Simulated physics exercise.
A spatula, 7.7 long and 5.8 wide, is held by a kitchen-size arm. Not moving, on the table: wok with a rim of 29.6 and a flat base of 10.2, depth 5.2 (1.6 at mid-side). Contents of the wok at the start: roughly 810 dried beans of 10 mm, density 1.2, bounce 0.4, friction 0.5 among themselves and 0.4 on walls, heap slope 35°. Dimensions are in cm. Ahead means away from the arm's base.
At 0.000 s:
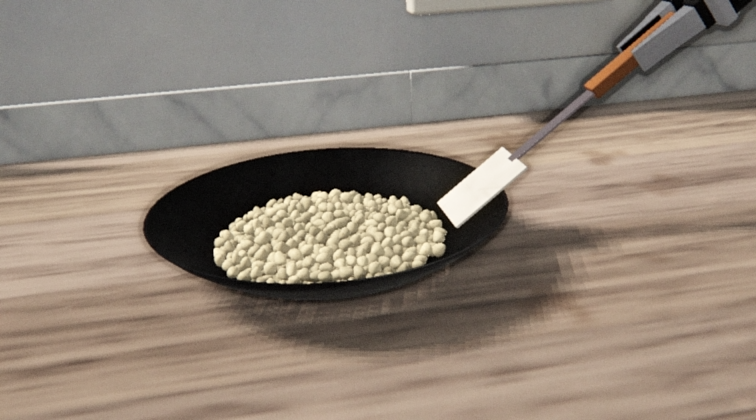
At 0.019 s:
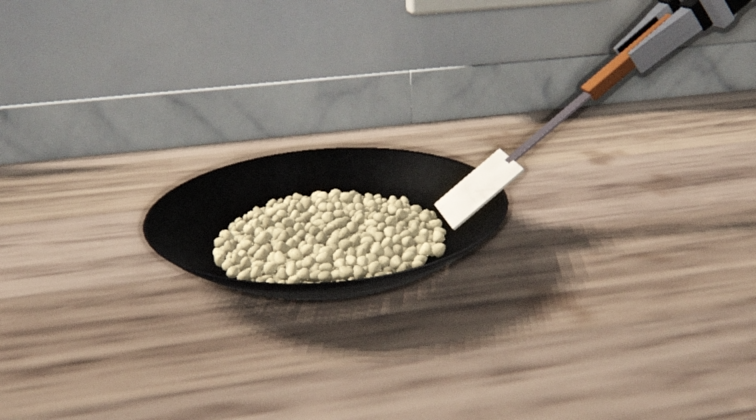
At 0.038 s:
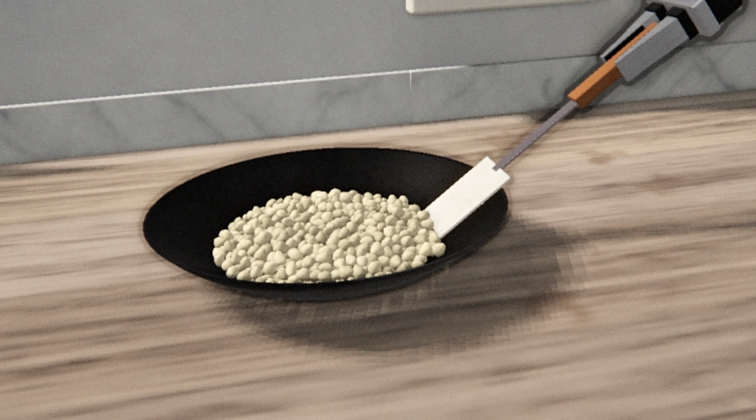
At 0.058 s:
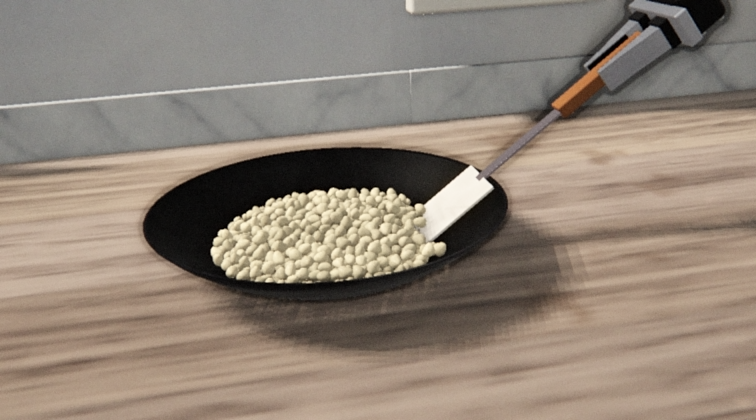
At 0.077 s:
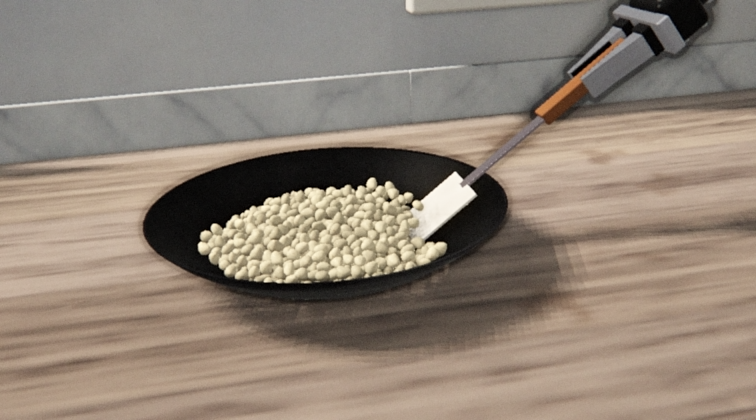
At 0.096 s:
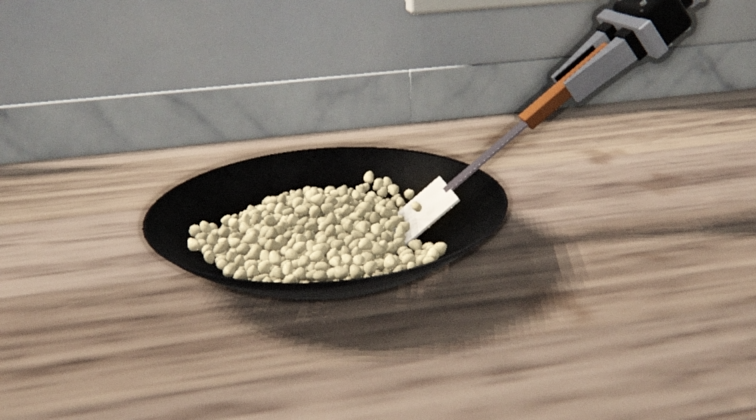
A robotic arm pushes a white spatula leftward into pale beans in a black wok.
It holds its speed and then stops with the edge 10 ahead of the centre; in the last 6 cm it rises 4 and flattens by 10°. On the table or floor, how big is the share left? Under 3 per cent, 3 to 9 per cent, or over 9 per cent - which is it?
It is over 9 per cent.
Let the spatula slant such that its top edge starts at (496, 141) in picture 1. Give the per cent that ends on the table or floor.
Spill: Approx. 15 per cent.
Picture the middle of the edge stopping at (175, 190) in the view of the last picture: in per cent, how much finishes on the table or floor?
Estimate: Approx. 20 %.
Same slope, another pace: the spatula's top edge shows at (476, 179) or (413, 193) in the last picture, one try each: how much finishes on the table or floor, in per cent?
Estimates: Near 5 %, near 25 %.
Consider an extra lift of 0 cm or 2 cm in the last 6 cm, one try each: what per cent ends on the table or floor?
Roughly 15 per cent, then 20 per cent.
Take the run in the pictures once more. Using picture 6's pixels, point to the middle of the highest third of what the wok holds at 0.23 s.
I'd put it close to (230, 222).
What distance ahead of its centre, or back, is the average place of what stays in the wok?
I'd put it at roughly 3.5 cm toward the front.
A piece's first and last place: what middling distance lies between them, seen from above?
It comes out at about 4 cm.
After 0.16 s, sloping 37°, highest piece 5 above the table; 811 in the wok.
After 0.23 s, sloping 34°, highest piece 6 above the table; 811 in the wok.
After 0.46 s, sloping 27°, highest piece 10 above the table; 680 in the wok, 83 on the table or floor, 48 on the blade or in flight.
After 1.51 s, sloping 27°, highest piece 5 above the table; 679 in the wok, 132 on the table or floor.
At rest, 679 in the wok, 132 on the table or floor. That is 16 % on the table or floor.
